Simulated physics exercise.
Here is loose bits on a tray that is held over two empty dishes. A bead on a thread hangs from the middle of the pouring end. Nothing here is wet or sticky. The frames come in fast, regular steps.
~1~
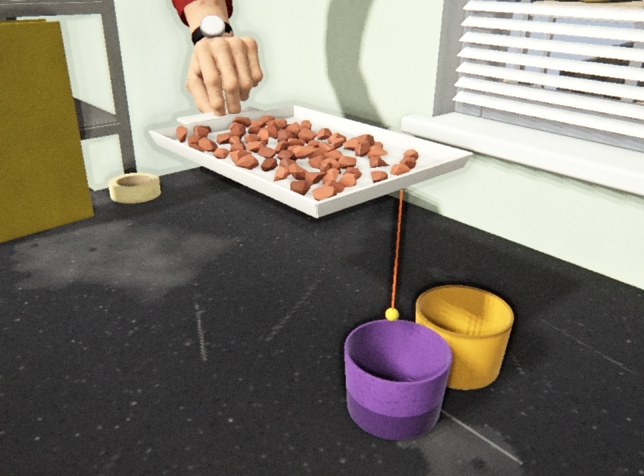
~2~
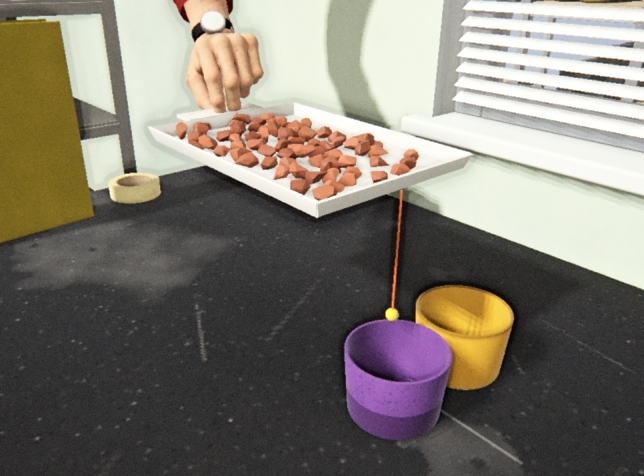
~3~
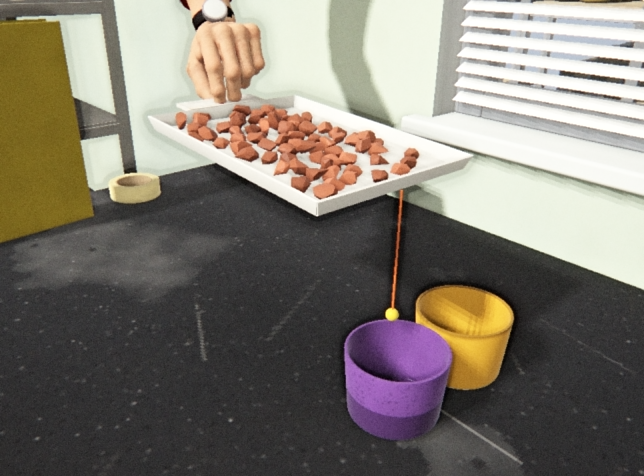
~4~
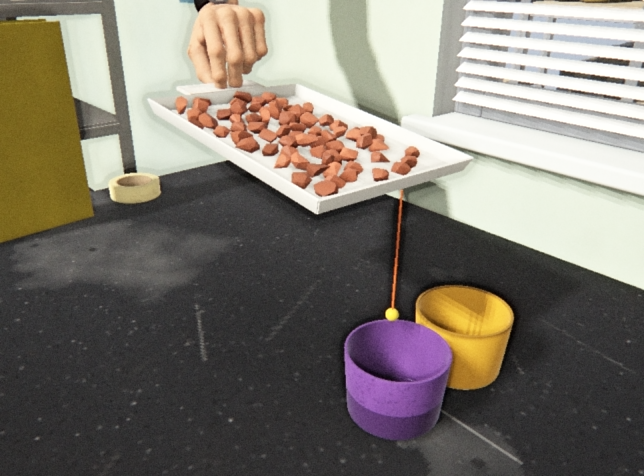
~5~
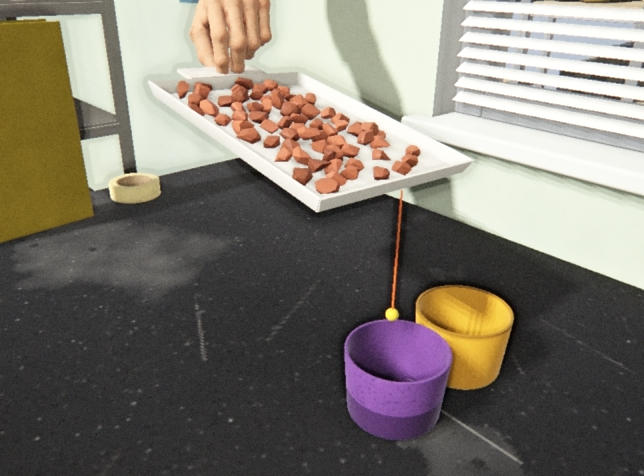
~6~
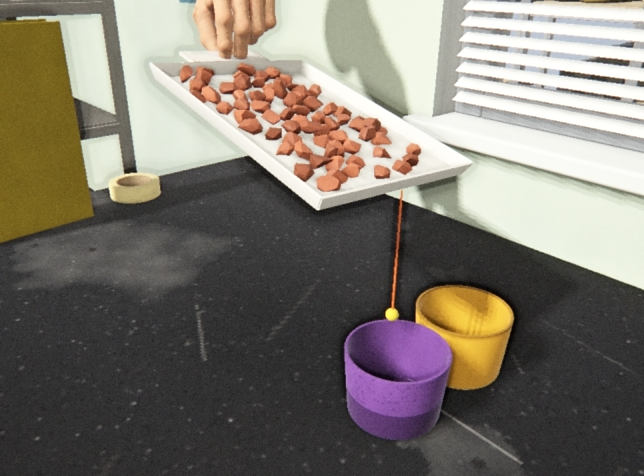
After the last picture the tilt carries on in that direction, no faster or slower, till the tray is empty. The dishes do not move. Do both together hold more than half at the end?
The two hold the larger part of the load.
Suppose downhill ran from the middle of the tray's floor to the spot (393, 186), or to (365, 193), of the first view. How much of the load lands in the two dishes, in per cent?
The first gives 40 %, the second 40 %.
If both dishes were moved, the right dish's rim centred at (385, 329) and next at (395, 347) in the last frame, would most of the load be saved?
At the first place under half, at the second the smaller part.
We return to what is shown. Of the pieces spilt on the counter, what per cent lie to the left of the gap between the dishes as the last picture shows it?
Near 10 %.
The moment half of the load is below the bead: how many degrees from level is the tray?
Near 90 degrees.
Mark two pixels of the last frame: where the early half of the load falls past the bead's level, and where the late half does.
The first part at (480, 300); the rest at (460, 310).
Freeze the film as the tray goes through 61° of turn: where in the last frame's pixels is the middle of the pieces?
Roughly at (430, 155).
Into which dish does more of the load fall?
That is the right-hand dish.
Soon after the last picture, tray tipped steeply; most on the tray; a small part in the right dish; a small part in the air.
A little later, tray tipped past a quarter turn; a small part in the left dish; about half in the right dish; about a quarter outside both; a stray few in the air.
Later still, tray tipped past a quarter turn; a small part in the left dish; about two thirds in the right dish; about a quarter outside both.
At rest, tray tipped past a quarter turn; a small part in the left dish; about two thirds in the right dish; about a quarter outside both.
